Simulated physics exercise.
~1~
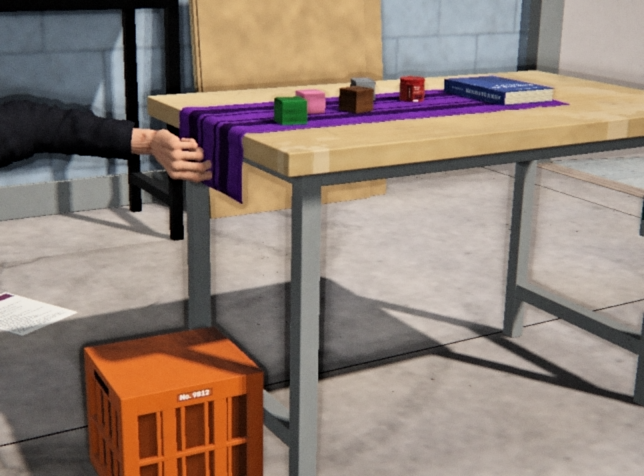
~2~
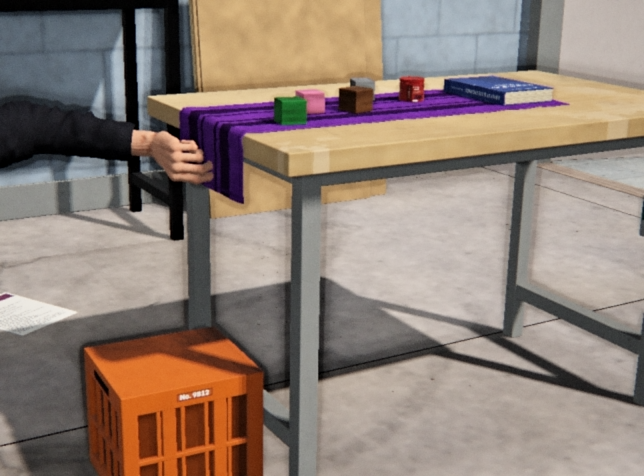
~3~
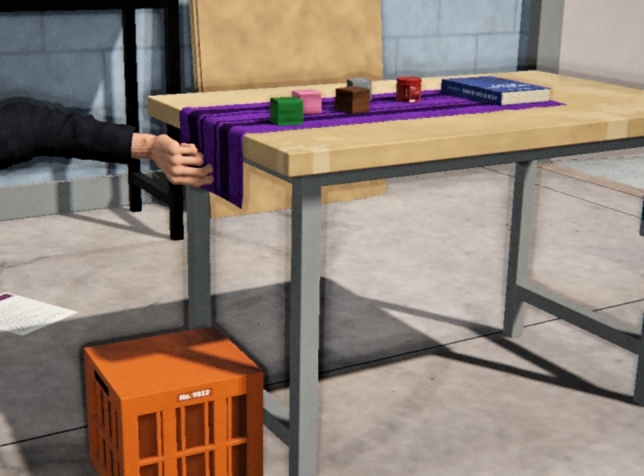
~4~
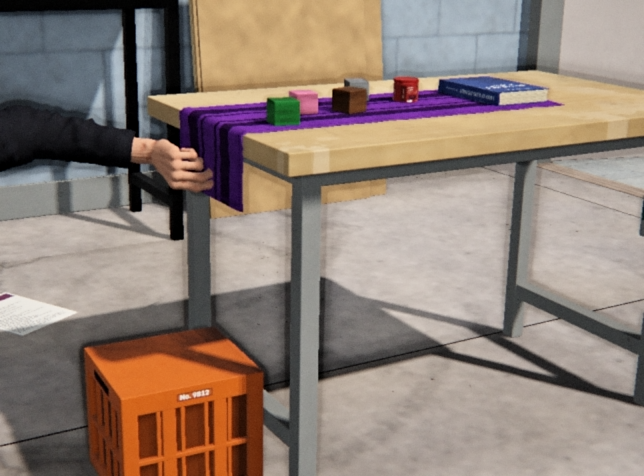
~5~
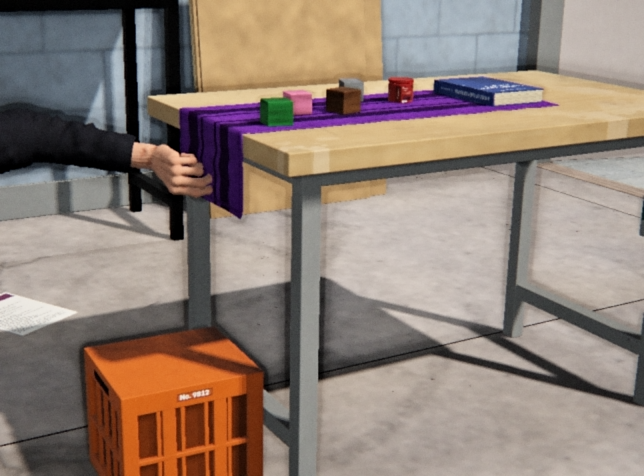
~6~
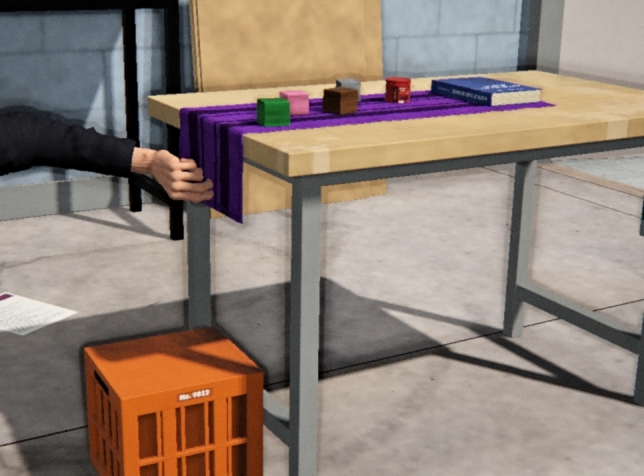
The footage shows a hand gripping the hanging end of a purple scarf on a workbench and slowly drawing it downward, while the cubes, red pot and book riding on it shift slightly left, above an orange crate.
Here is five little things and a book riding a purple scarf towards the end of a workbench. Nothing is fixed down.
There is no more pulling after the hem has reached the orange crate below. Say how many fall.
Three objects go.
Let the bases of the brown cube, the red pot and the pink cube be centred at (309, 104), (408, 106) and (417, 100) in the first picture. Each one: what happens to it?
Result - brown cube down, red pot still up, pink cube still up.
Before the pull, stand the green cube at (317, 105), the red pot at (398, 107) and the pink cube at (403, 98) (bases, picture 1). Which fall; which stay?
Well, the green cube is dislodged, the red pot is safe, and the pink cube is safe.
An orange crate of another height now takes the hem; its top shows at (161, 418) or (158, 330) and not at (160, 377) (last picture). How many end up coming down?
It comes to 4 for the first height and 2 for the second.
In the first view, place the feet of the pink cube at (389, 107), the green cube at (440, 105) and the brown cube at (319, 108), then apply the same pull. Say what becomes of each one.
Pink cube: Stays. Green cube: Stays. Brown cube: Goes.
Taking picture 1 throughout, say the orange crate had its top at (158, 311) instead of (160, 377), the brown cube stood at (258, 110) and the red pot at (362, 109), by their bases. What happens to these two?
As for the brown cube, it leaves the top; as for the red pot, it stays in place.
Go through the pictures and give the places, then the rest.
In the first frame, hem (242, 203); green cube (291, 98); pink cube (310, 91); brown cube (356, 88); grey cube (363, 80); red pot (413, 78); top of the crate (160, 377).
In the second frame, hem (244, 203); green cube (290, 98).
In the third frame, hem (242, 208); pink cube (306, 91).
In the fourth frame, hem (243, 212); brown cube (350, 89); top of the crate (160, 377).
In the fifth frame, hem (241, 219); grey cube (351, 80).
In the sixth frame, hem (243, 223); green cube (273, 100); pink cube (294, 92); brown cube (341, 89); grey cube (348, 81); red pot (398, 79).
Soon after, hem near (208, 303); green cube and pink cube gone.
Then, hem on the crate; green cube, pink cube and brown cube gone.
At rest, hem on the crate; green cube, pink cube and brown cube gone. It carries off three.
